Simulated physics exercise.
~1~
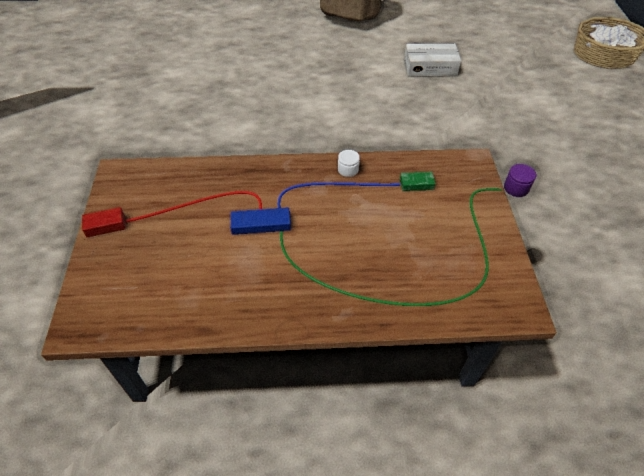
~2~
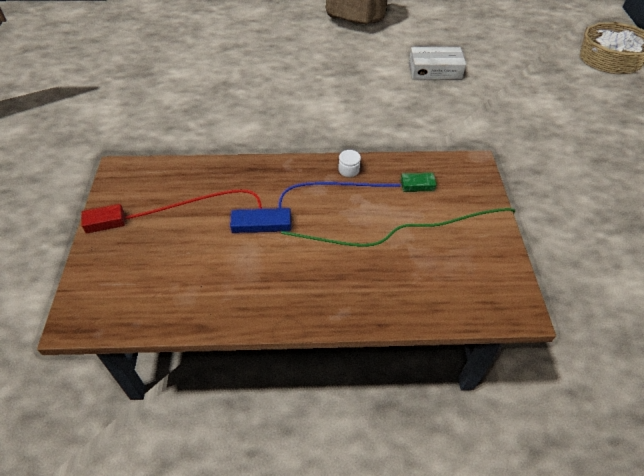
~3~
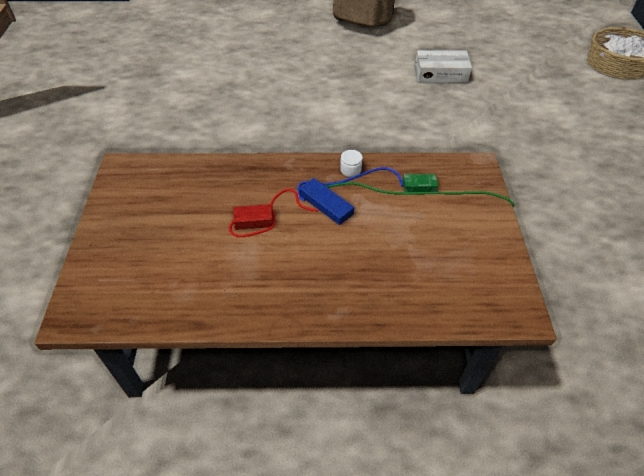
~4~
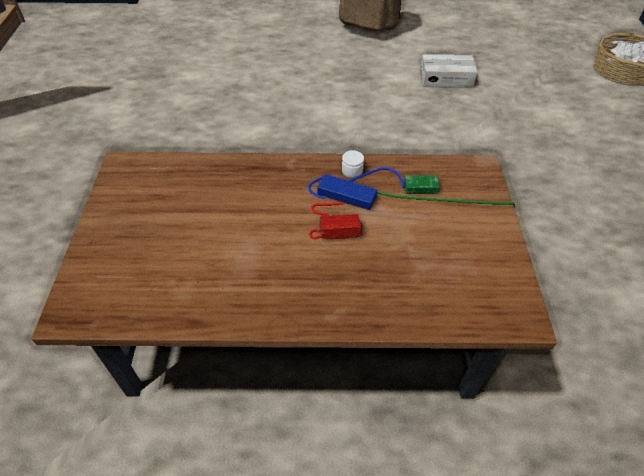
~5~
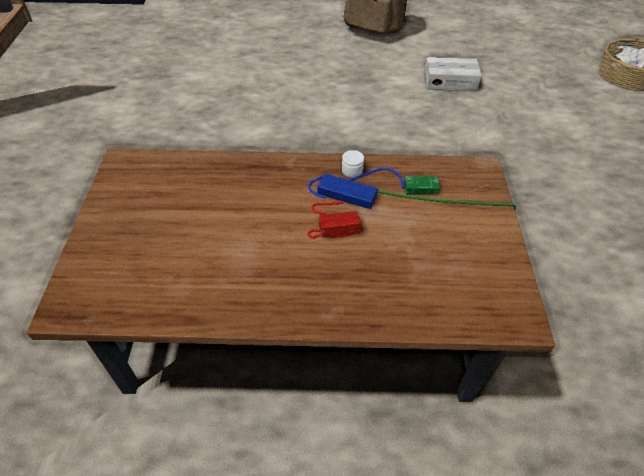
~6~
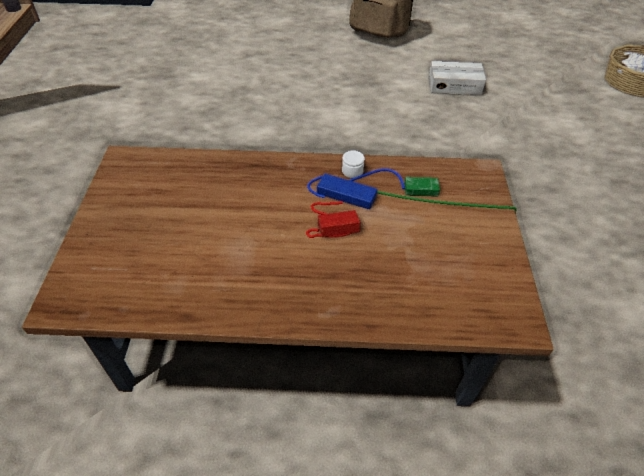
In the video, a purple cylinder drops off the right edge of a wooden table, its green cable pulling taut, and the connected blue strip and red box slide right, turning slightly, before stopping near the unmoved white tub and green block, the green cable still stretched over the edge.
